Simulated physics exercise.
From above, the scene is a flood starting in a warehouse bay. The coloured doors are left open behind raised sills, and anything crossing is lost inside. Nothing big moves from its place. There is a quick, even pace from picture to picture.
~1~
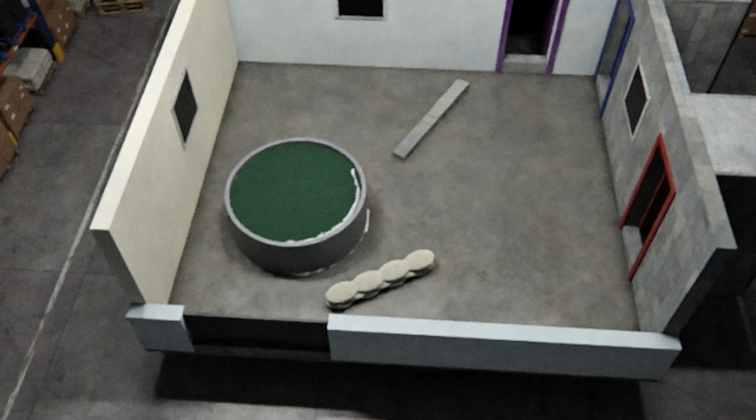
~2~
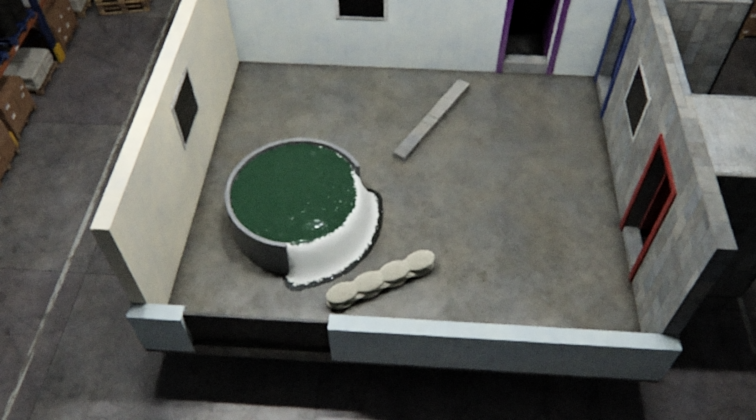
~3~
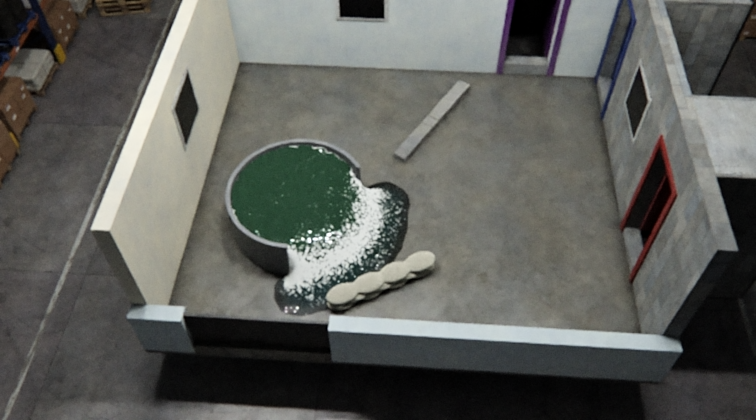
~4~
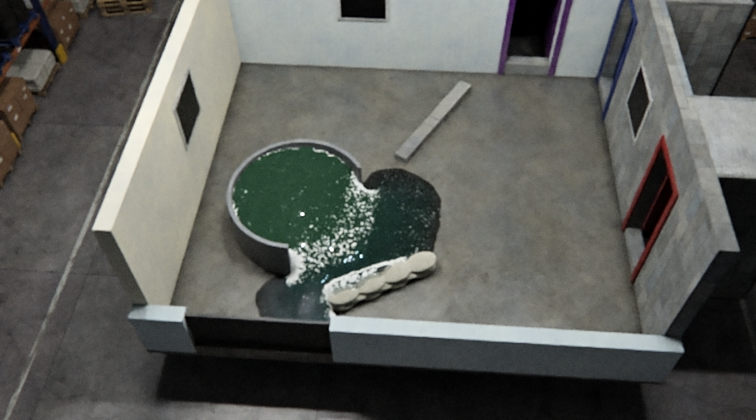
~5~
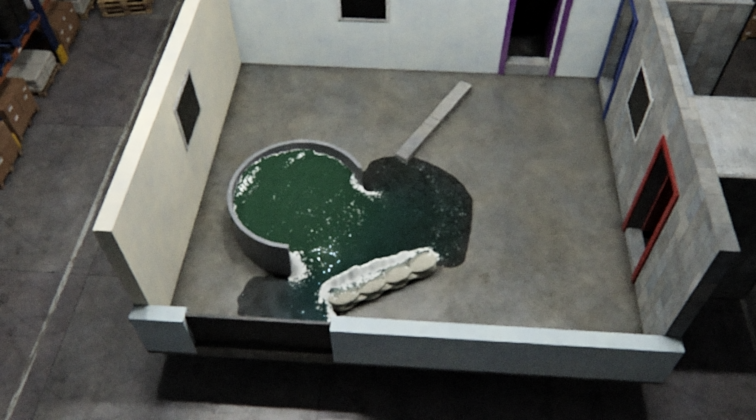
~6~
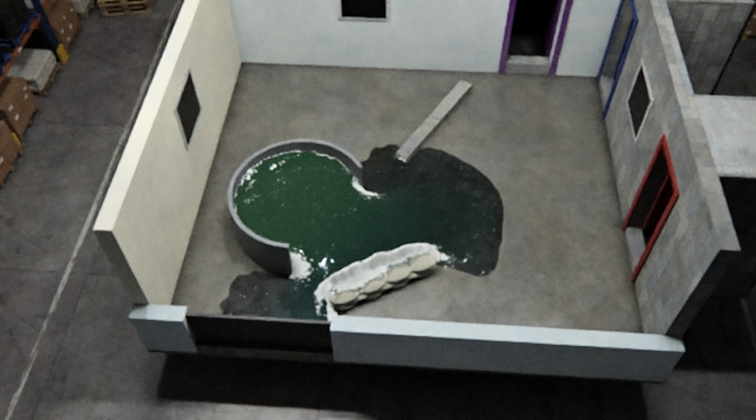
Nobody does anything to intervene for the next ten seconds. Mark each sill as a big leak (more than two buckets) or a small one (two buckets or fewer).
Blue door: Small; red door: Big; purple door: Small.
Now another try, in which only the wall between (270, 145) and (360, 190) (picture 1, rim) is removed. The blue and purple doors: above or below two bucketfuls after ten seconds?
Well, the blue door gets more, but the purple door gets less.
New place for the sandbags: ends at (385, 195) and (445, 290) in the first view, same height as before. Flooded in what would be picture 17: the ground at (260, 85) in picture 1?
At that place: No water.
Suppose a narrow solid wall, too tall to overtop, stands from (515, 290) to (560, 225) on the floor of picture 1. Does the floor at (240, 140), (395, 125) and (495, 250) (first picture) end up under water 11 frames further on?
One after the other: Not flooded, clear, under water.
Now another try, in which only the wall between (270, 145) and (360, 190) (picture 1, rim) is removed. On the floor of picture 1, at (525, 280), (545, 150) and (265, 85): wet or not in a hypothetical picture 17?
In the order given: Untouched, swamped and swamped.
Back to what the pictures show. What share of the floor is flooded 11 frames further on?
My estimate is near 55 per cent.
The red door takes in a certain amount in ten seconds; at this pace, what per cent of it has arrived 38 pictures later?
100 %.
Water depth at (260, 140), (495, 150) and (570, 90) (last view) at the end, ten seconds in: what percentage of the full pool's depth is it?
First spot roughly 8 %, second 10 %, third 10 %.
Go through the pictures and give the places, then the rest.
In the first picture, the round tank at (296, 192) is whole and still.
In the second picture, the front is at (291, 285), out from the gap at (351, 239).
In the third picture, the front is at (284, 305), out from the gap at (352, 241).
In the fourth picture, the front is at a hidden place, out from the gap at (353, 243).
In the fifth picture, the front is at (459, 188), out from the gap at (354, 244).
In the sixth picture, water pours out at (354, 243) and has run to (486, 184).
A moment on, water covers 40 % of the floor; the blue door not reached, the red door not reached, the purple door not reached.
Next, water covers 55 % of the floor; the blue door not reached, the red door under two buckets in, the purple door not reached.
Then, water covers 70 % of the floor; the blue door wet at the sill, nothing in, the red door over two buckets in, the purple door wet at the sill, nothing in.
Later, water covers 85 % of the floor; the blue door under two buckets in, the red door over two buckets in, the purple door wet at the sill, nothing in.
In the end, water covers 95 % of the floor; the blue door under two buckets in, the red door over two buckets in, the purple door wet at the sill, nothing in.
